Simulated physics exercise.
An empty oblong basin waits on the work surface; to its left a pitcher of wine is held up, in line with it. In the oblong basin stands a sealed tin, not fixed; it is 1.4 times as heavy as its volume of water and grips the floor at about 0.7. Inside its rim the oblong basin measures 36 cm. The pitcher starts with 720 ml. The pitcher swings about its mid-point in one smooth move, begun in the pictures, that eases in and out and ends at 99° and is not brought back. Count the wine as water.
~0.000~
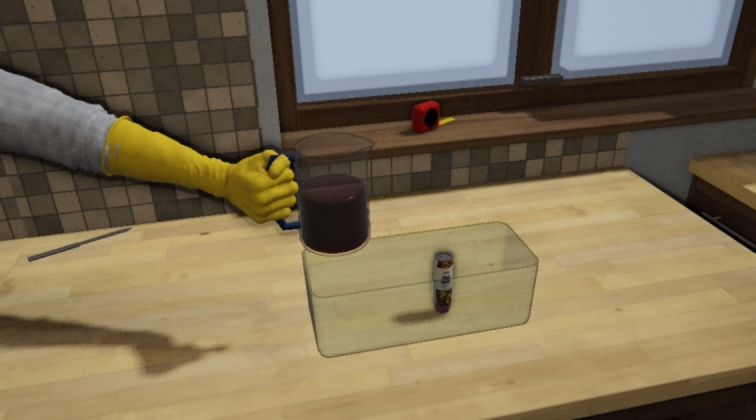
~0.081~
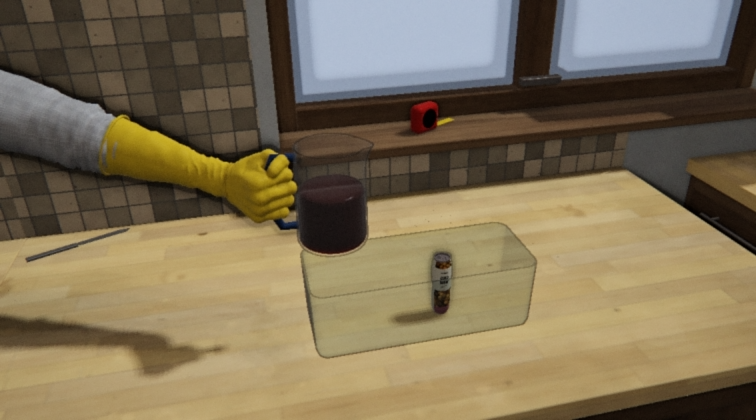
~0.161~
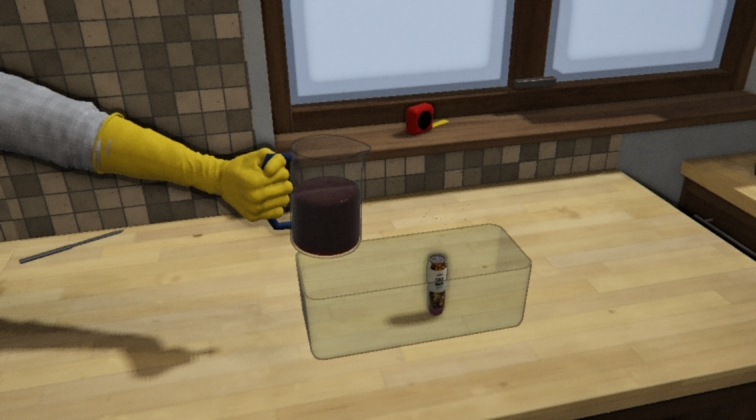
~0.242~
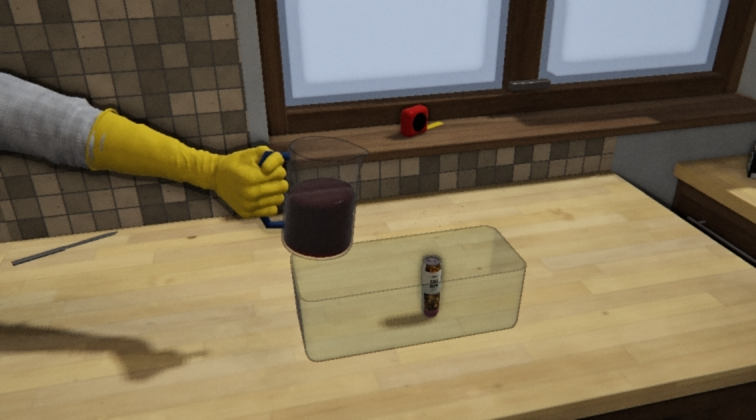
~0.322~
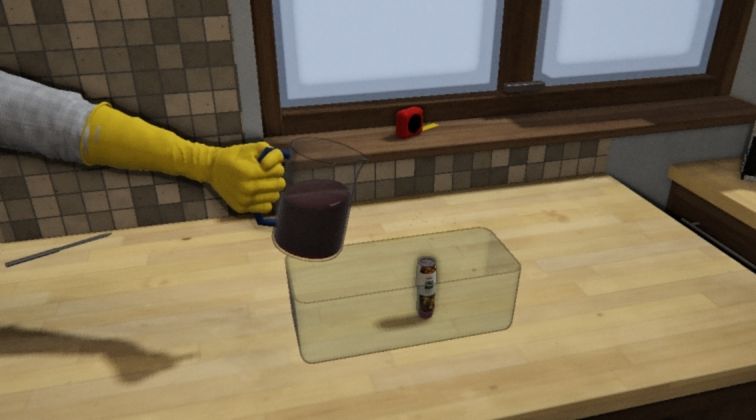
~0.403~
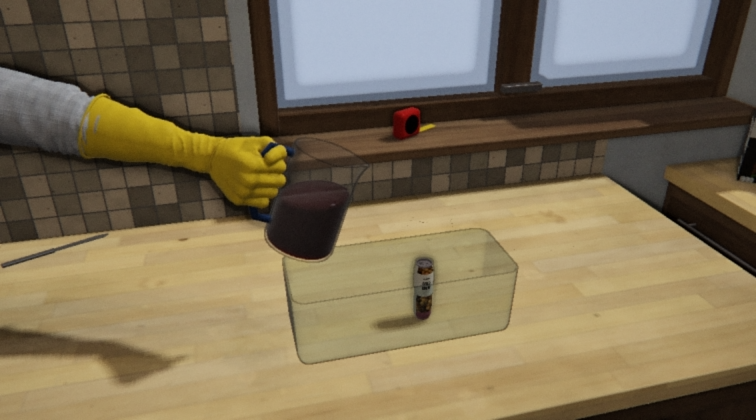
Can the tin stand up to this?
The tin goes over.
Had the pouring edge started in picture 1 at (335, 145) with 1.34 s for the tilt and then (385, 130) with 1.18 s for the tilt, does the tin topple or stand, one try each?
First it keeps standing; then it falls.
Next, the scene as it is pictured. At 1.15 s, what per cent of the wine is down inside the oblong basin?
Some 24 per cent.
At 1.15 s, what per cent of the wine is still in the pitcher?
Near 56 in a hundred.
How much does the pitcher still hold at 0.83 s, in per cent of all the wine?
Near 98 in a hundred.
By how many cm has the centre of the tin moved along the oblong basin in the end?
Some 8.0 cm.
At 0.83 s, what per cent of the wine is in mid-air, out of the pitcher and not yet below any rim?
Near 2 in a hundred.
After 0.83 s the tilt is 68° and 98 per cent is still to pour; the tin stands where it began.
After 1.15 s the tilt is 94° and 57 per cent is still to pour; the tin stands where it began.
After 1.48 s the tilt is 99° and 17 per cent is still to pour; the tin lies on its side.
After 1.84 s the tilt is 99° and 4 per cent is still to pour; the tin lies on its side.
In the end the tin lies on its side.
